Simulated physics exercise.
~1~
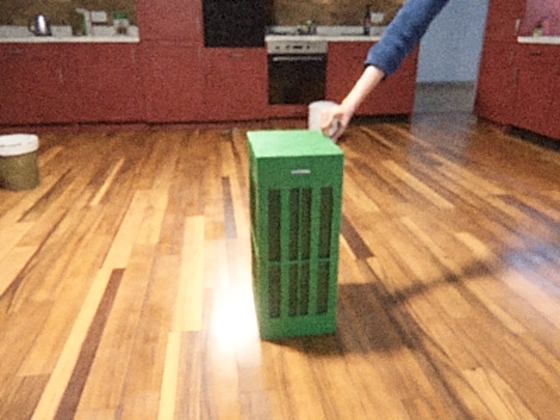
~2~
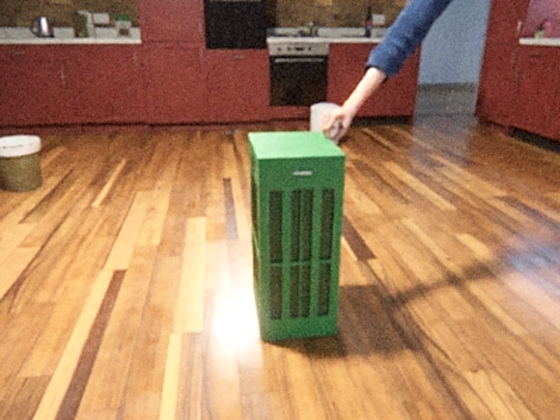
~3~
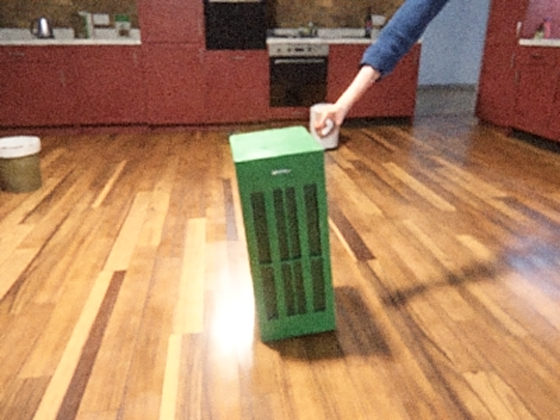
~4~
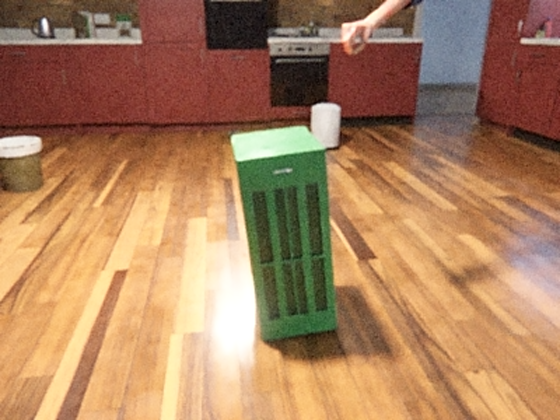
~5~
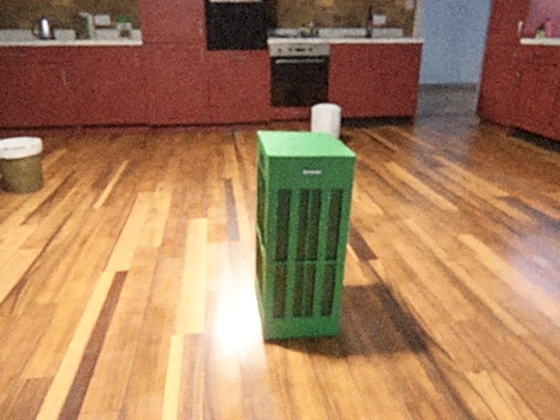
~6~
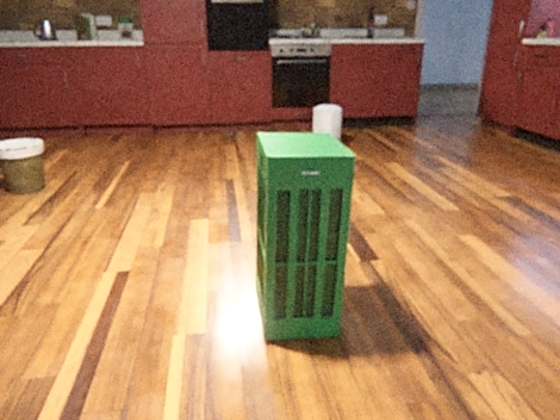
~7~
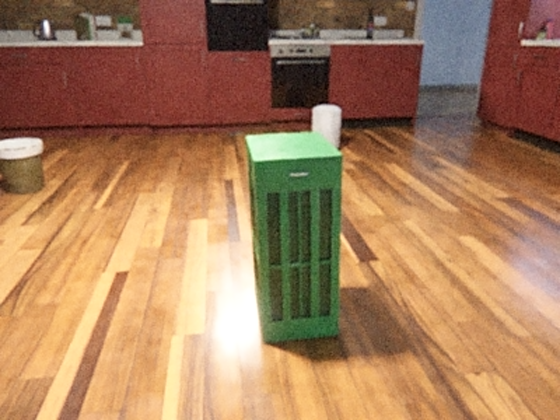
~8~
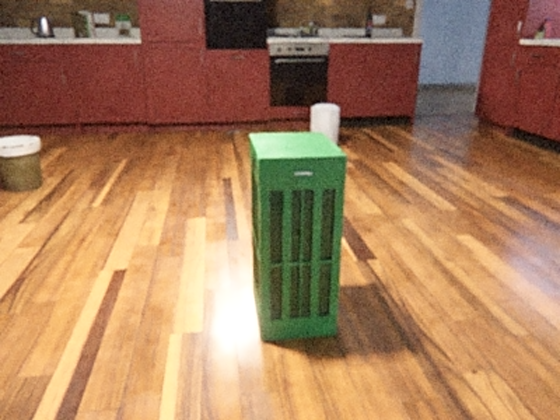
A tall green crate with slatted sides stands upright on a striped wooden floor, seen from the front by a slightly swaying camera. Behind it are red kitchen cabinets and an oven, with a white cylinder on the floor beyond and a pale bucket at the left. An arm in a blue sleeve reaches in from the upper right, its hand near the crate's top, and the crate tips slightly left. The hand draws back and leaves as the crate rocks to the right. It sways a little left again and ends standing upright.
